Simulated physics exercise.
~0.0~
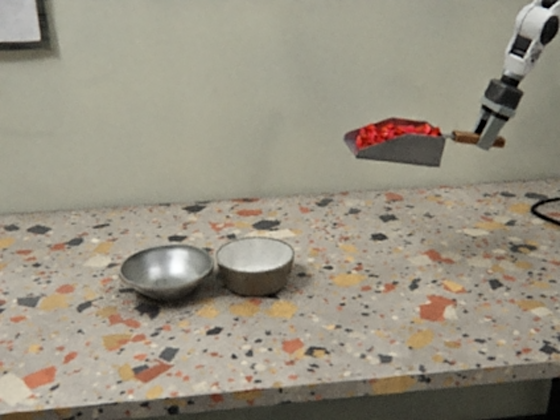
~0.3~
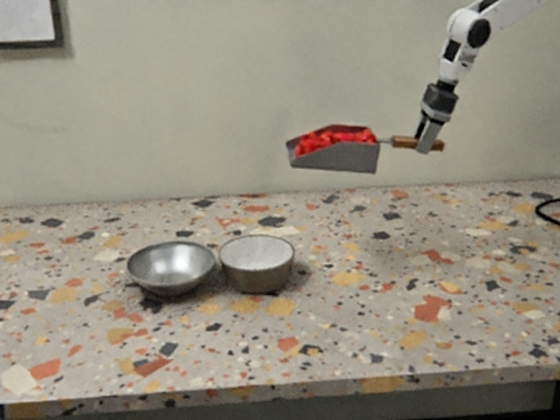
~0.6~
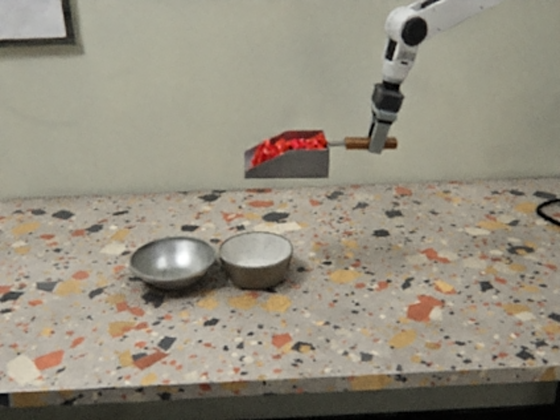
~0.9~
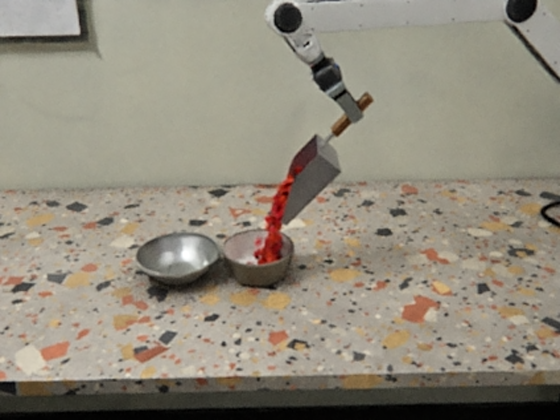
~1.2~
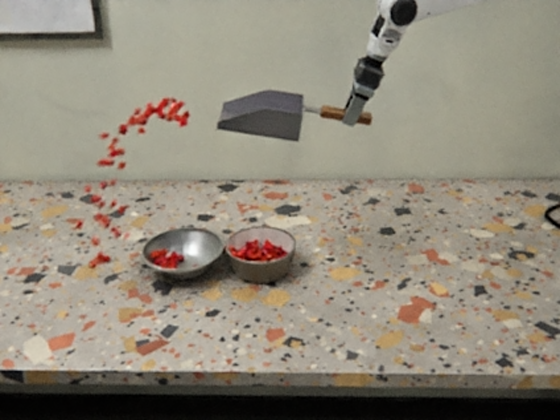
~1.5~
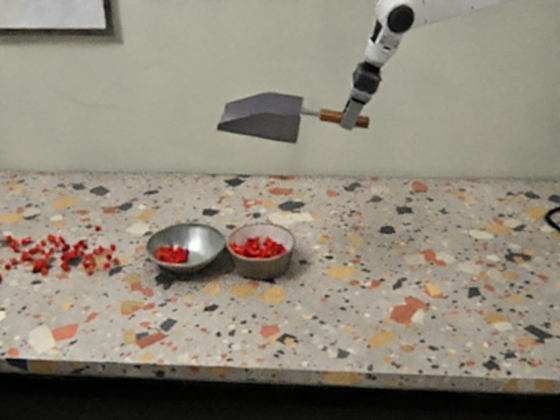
A robot arm carried a scoop full of red diced pieces leftward above a speckled countertop, tipped some into the nearer of two bowls, then flung the rest left, leaving a few in the metal bowl and many scattered across the counter.
